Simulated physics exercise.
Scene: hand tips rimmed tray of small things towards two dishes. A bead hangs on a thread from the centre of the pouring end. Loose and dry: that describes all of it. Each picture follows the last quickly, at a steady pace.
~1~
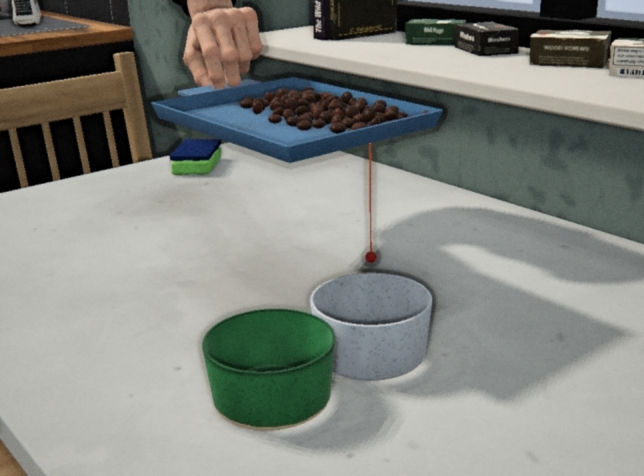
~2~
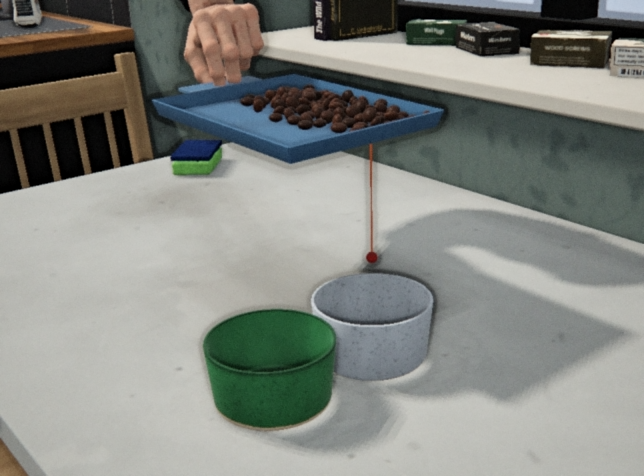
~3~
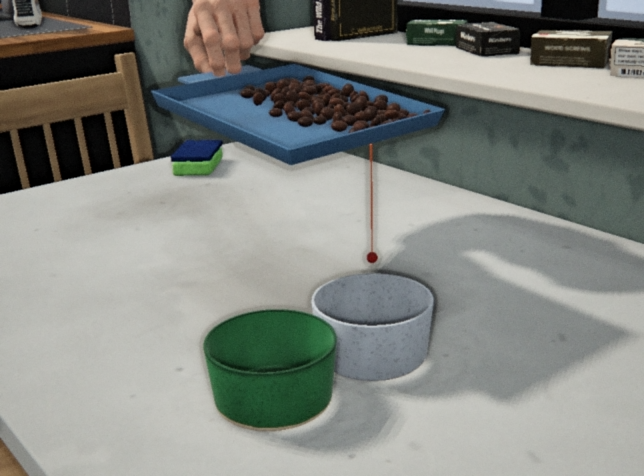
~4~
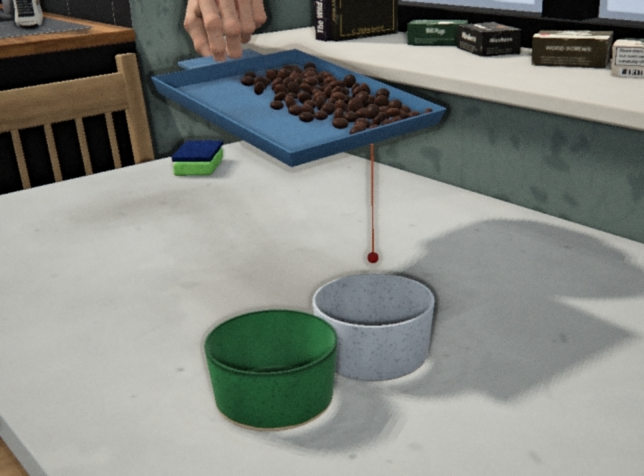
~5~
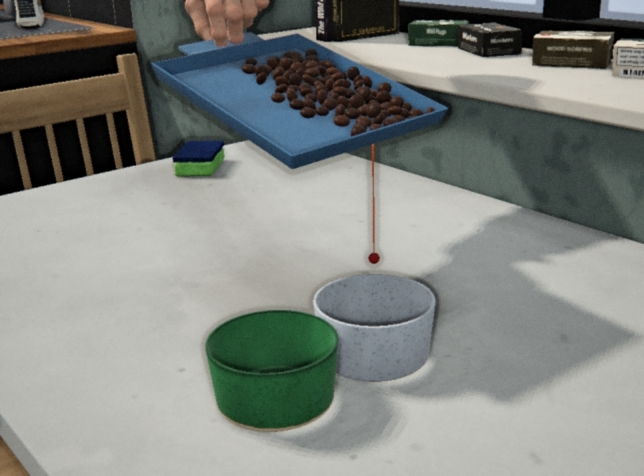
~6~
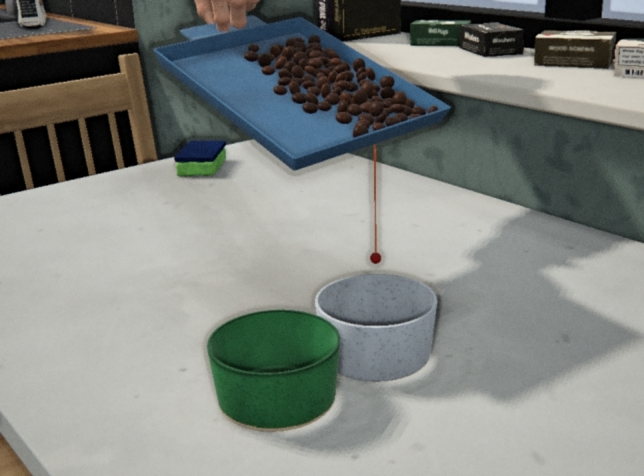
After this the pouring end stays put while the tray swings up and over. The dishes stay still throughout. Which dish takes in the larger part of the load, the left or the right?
Pretty sure the heavier pile builds up on the right there.
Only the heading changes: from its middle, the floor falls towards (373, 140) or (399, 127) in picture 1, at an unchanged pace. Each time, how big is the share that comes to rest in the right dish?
I'd expect around 40 in a hundred first and around 0 in a hundred second.
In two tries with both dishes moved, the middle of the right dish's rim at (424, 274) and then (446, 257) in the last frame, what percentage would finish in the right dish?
Roughly 30 per cent, and 0 per cent.
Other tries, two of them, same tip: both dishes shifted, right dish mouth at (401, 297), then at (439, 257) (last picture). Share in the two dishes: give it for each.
About 90 and 50 per cent.
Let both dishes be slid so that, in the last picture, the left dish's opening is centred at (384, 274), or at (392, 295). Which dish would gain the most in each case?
Result for the first try: The dish on the left side; for the second: The dish on the left side.
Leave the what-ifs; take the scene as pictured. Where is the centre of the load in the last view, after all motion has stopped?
Last view, resting centre - approx. (375, 348).
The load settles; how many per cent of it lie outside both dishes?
I'd put it at about 30 percent.
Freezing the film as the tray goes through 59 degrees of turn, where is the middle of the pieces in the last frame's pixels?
Centre estimate: (356, 122).
Shortly afterwards, tray tipped steeply; all but a few on the tray; a little in the air.
Next, tray tipped right over; a little on the tray; a little in the left dish; near half in the right dish; a little outside both; near a quarter in the air.
Some moments later, tray tipped past a quarter turn; a little in the left dish; near two thirds in the right dish; near a quarter outside both.
In the end, tray tipped past a quarter turn; a little in the left dish; near two thirds in the right dish; near a quarter outside both.
